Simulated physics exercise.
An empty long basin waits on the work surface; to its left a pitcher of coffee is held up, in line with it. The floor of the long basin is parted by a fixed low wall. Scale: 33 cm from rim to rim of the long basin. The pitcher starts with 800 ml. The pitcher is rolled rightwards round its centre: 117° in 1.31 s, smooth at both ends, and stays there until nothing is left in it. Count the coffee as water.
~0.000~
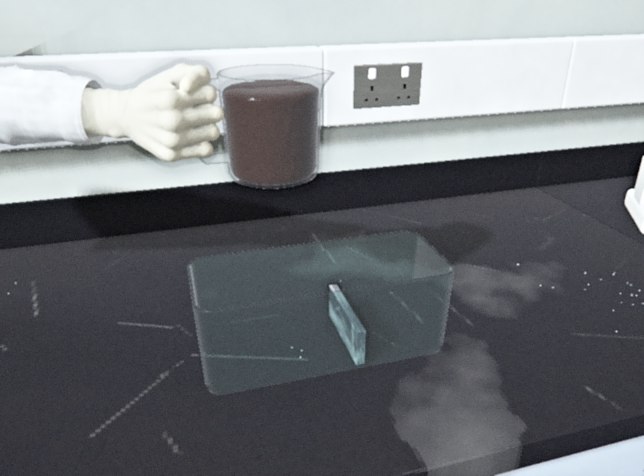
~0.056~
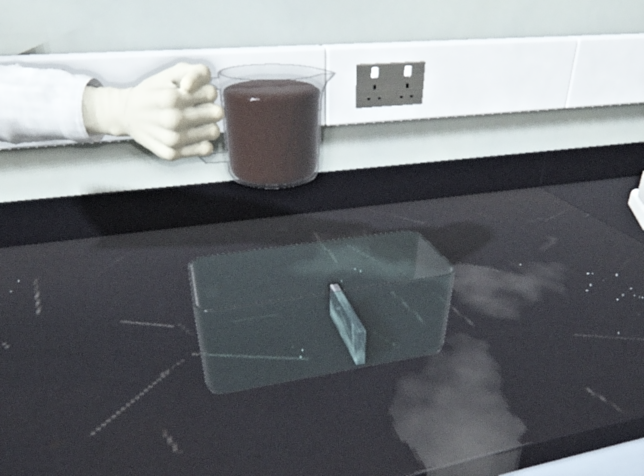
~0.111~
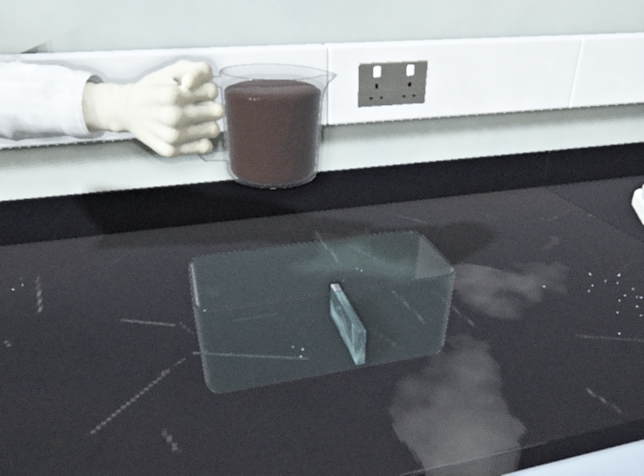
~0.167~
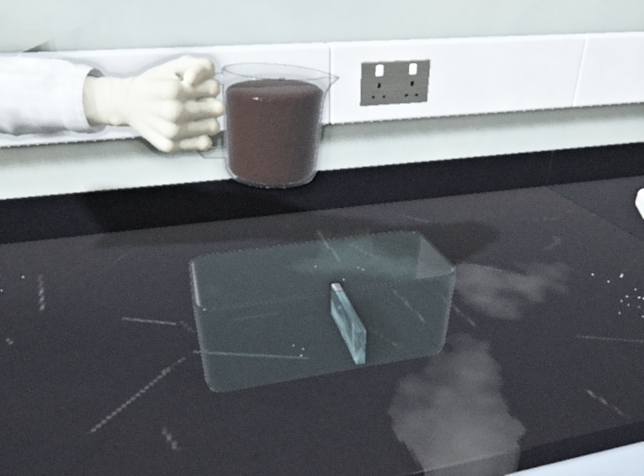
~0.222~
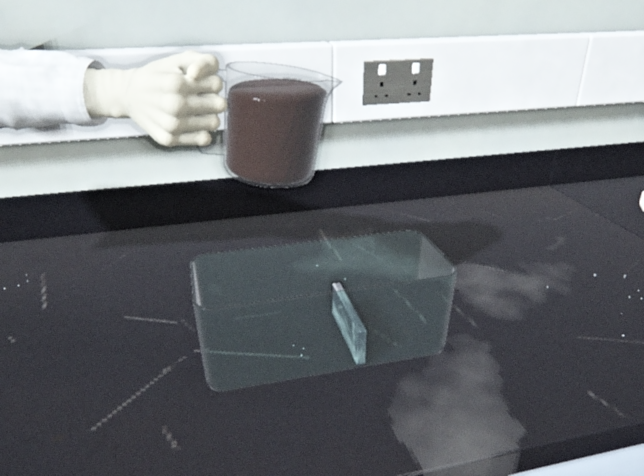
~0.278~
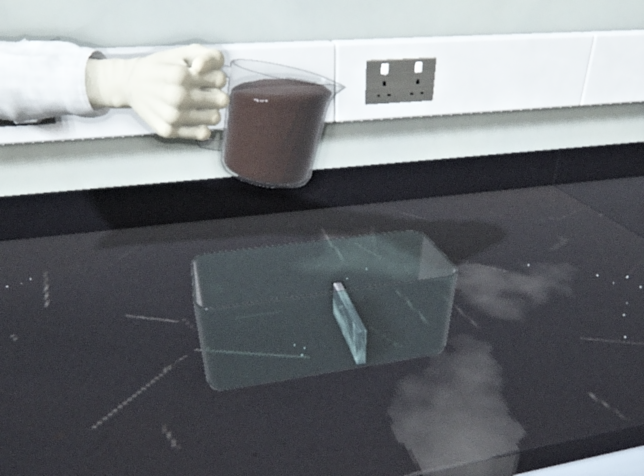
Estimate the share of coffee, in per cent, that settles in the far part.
The far part has some 84 per cent.
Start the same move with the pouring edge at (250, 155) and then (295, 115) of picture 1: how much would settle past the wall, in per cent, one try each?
In turn about 5 and 55 per cent.
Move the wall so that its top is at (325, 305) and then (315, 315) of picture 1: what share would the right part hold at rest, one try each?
In turn about 90 and 90 per cent.
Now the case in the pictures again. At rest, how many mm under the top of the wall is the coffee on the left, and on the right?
Left about 50 mm, right about 8 mm.
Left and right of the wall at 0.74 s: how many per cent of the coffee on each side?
Near 0 on the left, 7 on the right.
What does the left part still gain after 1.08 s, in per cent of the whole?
Near 10 in a hundred.
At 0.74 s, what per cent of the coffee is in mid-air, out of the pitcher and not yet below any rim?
About 20 per cent.
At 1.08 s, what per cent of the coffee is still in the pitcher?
Some 14 per cent.
After 0.74 s the tilt is 70° and 72 per cent is still to pour, 0 is left of the wall and 7 right of it.
After 1.08 s the tilt is 108° and 14 per cent is still to pour, 3 is left of the wall and 63 right of it.
After 1.43 s the tilt is 117° and 0 per cent is still to pour, 13 is left of the wall and 84 right of it.
After 1.81 s the tilt is 117° and 0 per cent is still to pour, 14 is left of the wall and 84 right of it.
In the end 14 per cent lies left of the wall, 84 right of it and 3 outside.
